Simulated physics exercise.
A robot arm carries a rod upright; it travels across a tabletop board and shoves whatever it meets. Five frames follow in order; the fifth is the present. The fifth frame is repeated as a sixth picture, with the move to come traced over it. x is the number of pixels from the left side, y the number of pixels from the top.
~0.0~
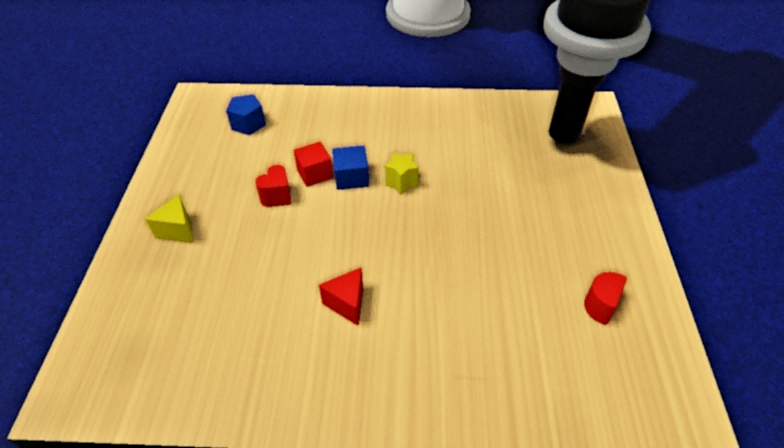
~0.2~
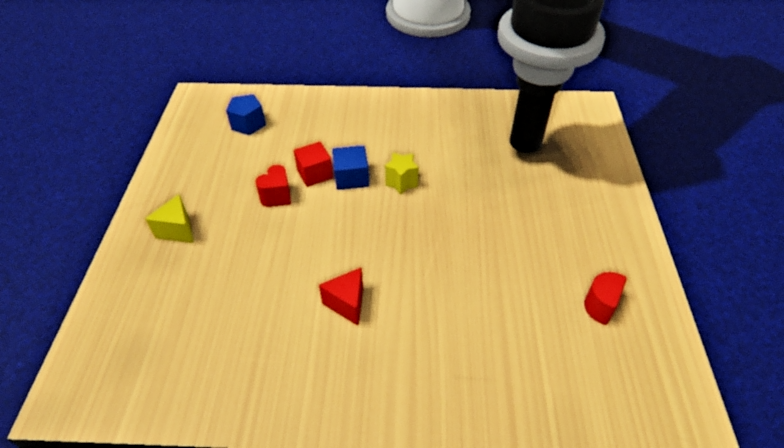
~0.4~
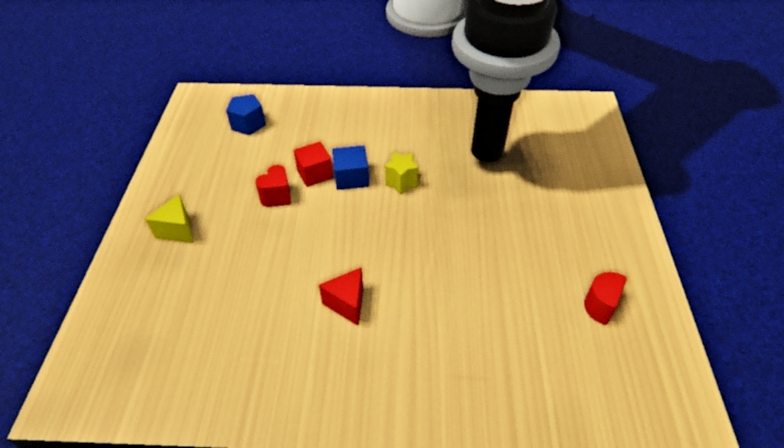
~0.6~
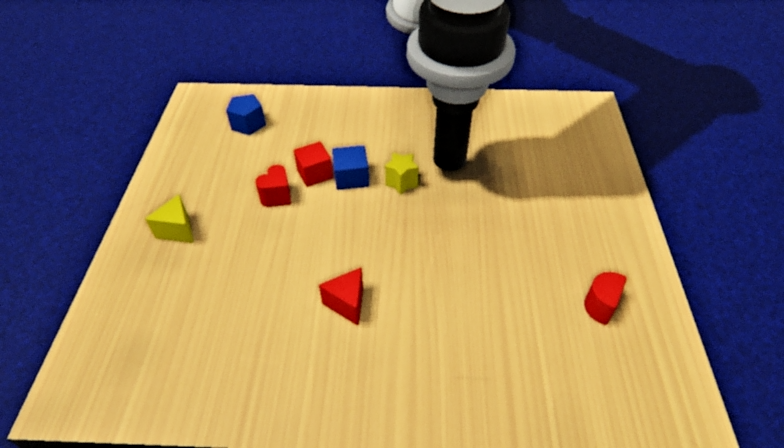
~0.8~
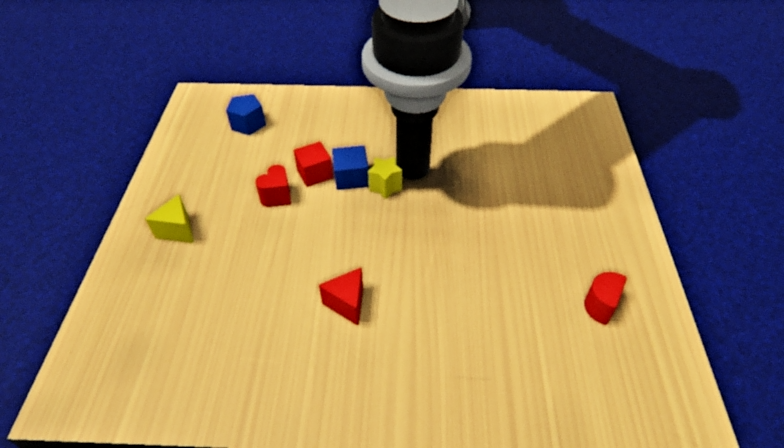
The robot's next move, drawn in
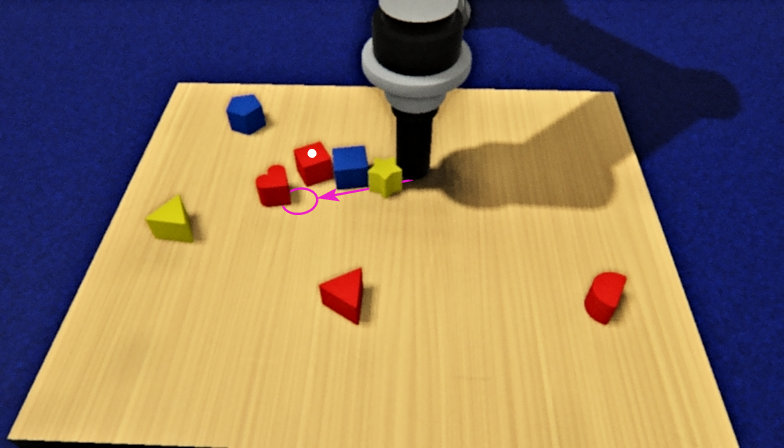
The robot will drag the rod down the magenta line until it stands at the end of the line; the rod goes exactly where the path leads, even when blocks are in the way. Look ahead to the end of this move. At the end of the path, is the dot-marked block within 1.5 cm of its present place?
In short: No.
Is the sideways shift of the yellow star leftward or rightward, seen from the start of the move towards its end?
Sideways, to the left.
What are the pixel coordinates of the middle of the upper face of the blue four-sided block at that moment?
Located at (297, 156).
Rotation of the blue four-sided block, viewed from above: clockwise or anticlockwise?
Looking from above, the answer is clockwise.
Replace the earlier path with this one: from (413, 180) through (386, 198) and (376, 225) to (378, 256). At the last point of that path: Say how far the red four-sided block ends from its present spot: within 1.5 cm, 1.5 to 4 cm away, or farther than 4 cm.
Less than 1.5 cm.
The drawn path runs from (413, 180) directly to (300, 201); the dot is on the red four-sided block.
What follows on the original path. One third of the way, rod at (375, 176); red four-sided block at (296, 149); blue four-sided block at (329, 159), turned 50° clockwise; yellow star at (349, 179), turned 15° anticlockwise.
Two thirds of the way, rod at (337, 183); red four-sided block at (287, 144); blue four-sided block at (312, 157), turned 60° clockwise; yellow star at (318, 193), turned 40° anticlockwise.
At the end, rod at (298, 190); red heart block at (266, 176), turned 15° clockwise; red four-sided block at (280, 138); blue four-sided block at (297, 156), turned 80° clockwise; yellow star at (299, 203), turned 80° anticlockwise.
